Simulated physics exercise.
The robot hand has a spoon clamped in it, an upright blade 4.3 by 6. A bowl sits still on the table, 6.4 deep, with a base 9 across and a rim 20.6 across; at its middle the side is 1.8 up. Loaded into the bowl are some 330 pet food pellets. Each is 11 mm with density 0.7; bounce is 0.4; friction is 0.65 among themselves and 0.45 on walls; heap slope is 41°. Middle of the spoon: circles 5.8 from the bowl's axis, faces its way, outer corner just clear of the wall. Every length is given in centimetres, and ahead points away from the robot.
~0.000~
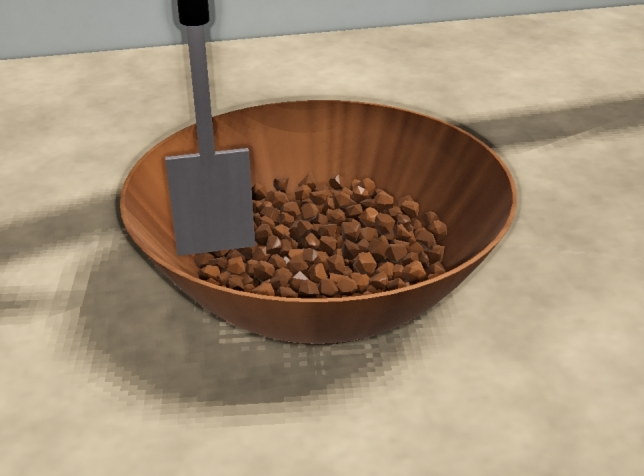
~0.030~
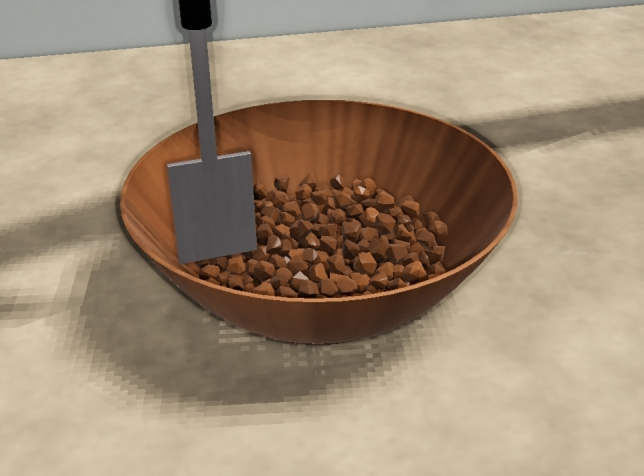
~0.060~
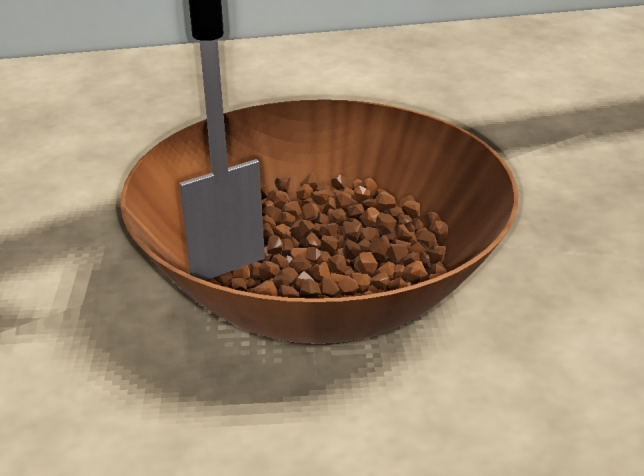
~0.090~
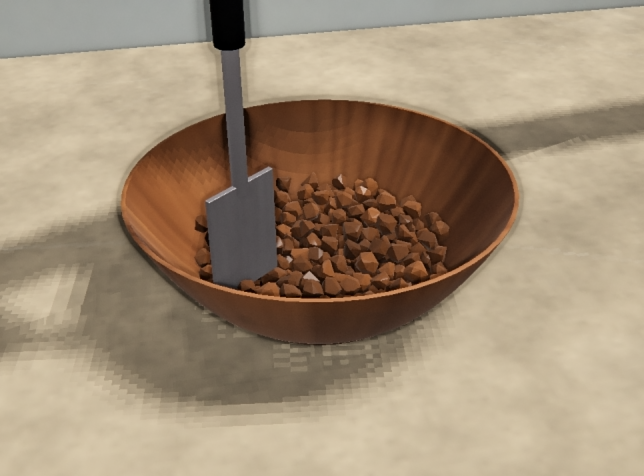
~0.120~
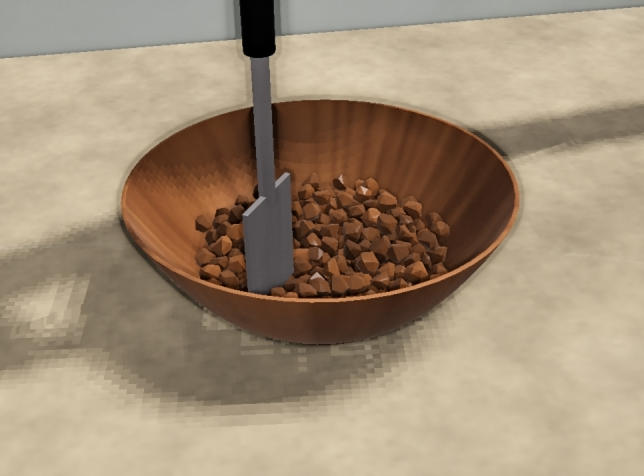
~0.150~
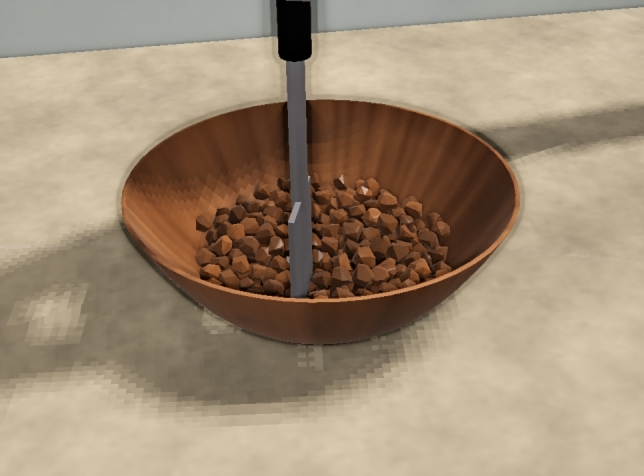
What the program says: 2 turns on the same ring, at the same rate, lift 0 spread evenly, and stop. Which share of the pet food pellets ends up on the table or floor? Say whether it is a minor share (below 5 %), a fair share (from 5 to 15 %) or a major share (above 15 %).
A fair share.
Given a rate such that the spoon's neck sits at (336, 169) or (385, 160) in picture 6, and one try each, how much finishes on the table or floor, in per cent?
Close to 15 and 25 in a hundred.
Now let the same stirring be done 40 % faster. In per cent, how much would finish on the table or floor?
It would be near 15 per cent.
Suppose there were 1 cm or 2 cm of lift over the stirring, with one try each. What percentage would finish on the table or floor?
That gives about 0 per cent and 0 per cent, in order.
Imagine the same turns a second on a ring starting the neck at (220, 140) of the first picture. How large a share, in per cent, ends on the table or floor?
Roughly 15 per cent.
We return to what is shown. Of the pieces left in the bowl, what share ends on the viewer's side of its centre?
About 55 per cent.
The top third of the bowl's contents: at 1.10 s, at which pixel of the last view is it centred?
Near pixel (346, 173).
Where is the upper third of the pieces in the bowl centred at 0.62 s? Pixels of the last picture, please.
Around pixel (214, 221).
After 0.62 s, 326° round, highest piece 8 above the table; 325 in the bowl, 3 on the table or floor.
After 1.10 s, 221° round, highest piece 8 above the table; 310 in the bowl, 14 on the table or floor, 4 in flight or on the tool.
After 1.53 s, 0° round, highest piece 6 above the table; 293 in the bowl, 35 on the table or floor.
After 2.23 s, 0° round, highest piece 5 above the table; 293 in the bowl, 35 on the table or floor.
In the end, 293 in the bowl, 35 on the table or floor. That is 11 % on the table or floor.
